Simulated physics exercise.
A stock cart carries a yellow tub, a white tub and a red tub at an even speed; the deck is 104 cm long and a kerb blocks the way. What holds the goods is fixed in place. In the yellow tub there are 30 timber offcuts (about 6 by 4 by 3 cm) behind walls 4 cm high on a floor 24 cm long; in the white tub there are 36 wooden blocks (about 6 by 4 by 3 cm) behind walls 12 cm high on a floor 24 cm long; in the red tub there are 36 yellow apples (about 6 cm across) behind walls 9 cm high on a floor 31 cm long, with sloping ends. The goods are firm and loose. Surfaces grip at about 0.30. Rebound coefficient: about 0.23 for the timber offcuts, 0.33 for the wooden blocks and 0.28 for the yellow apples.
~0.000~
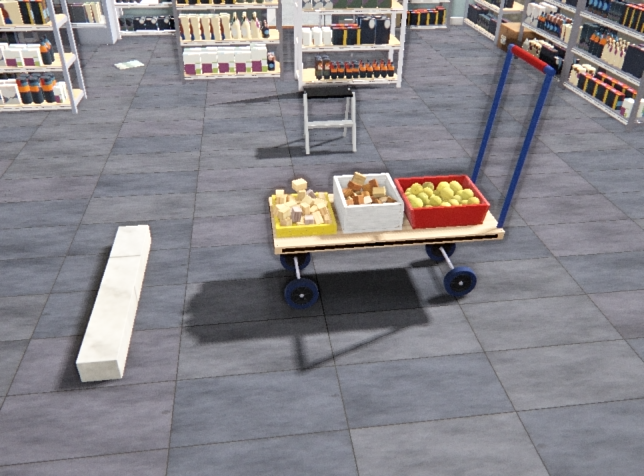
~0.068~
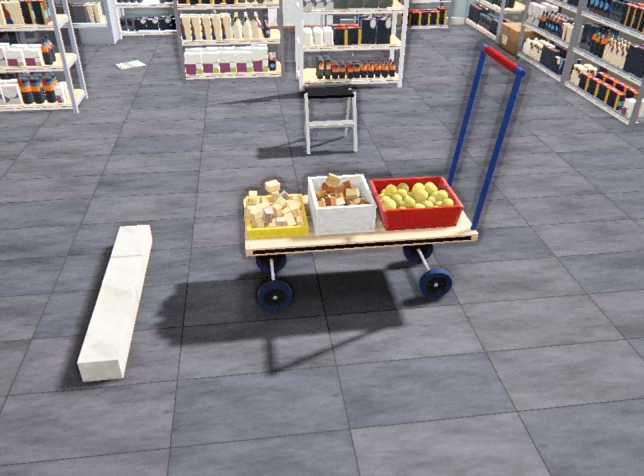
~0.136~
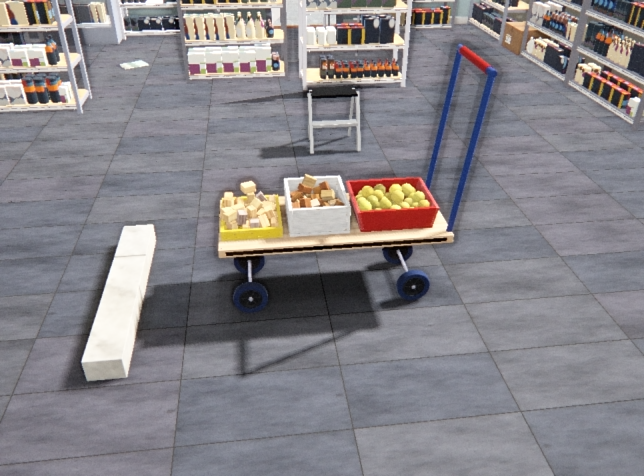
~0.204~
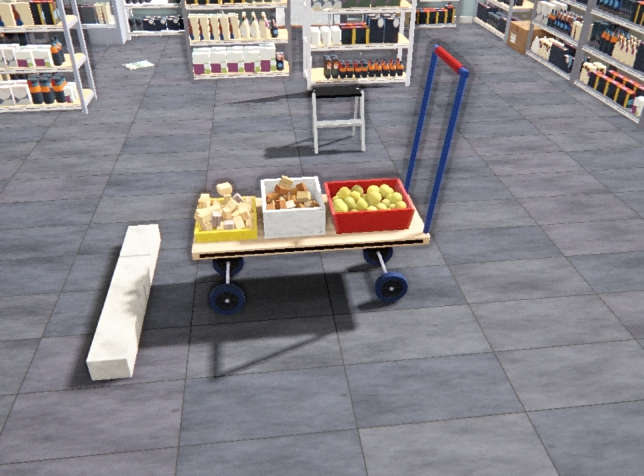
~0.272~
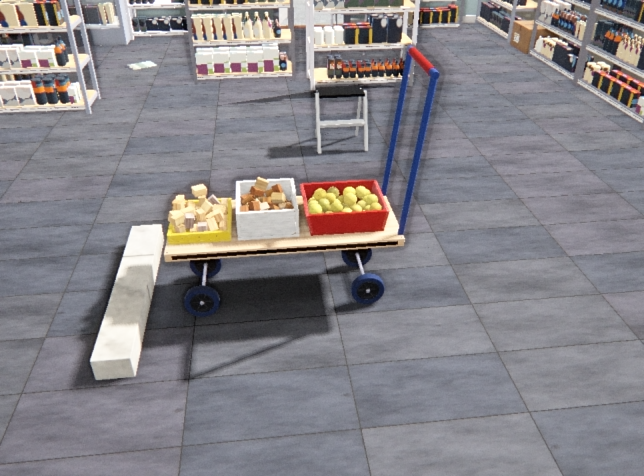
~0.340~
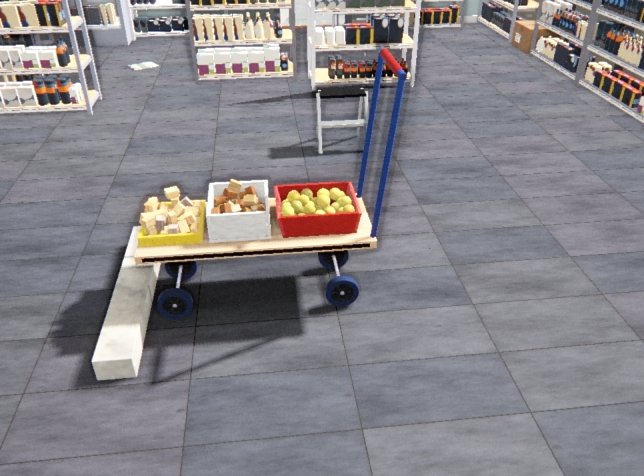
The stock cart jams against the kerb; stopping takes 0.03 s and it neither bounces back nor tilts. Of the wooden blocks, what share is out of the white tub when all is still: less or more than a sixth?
Out of the white tub go under a sixth of the wooden blocks.
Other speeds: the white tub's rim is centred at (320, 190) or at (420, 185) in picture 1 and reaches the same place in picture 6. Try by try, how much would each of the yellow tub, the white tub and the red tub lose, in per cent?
Yellow tub 20 then 30, white tub 0 then 10, red tub 0 then 10 per cent.
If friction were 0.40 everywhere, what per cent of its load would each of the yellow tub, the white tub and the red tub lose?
In that case yellow tub 40, white tub 0, red tub 0 per cent.
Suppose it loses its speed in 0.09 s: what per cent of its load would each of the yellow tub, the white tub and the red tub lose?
Then yellow tub 30, white tub 0, red tub 0 per cent.
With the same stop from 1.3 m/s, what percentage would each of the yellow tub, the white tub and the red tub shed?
In that case yellow tub 20, white tub 0, red tub 0 per cent.
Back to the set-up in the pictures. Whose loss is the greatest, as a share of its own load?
The yellow tub.
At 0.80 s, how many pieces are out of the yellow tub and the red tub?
Out by then, roughly: Yellow tub 8, red tub 2.
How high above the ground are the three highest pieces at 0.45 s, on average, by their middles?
About 56 cm.
After 0.35 s, impact.
After 0.45 s, yellow tub 23 in, 7 out, white tub 36 in, 0 out and red tub 36 in, 0 out.
After 0.57 s, yellow tub 21 in, 9 out, white tub 35 in, 1 out and red tub 35 in, 1 out.
After 0.80 s, yellow tub 21 in, 9 out, white tub 35 in, 1 out and red tub 34 in, 2 out.
Final count (at 1.31 s), yellow tub 20 in, 10 out, white tub 35 in, 1 out and red tub 34 in, 2 out. Asked share, 1 of 36, 3 per cent.
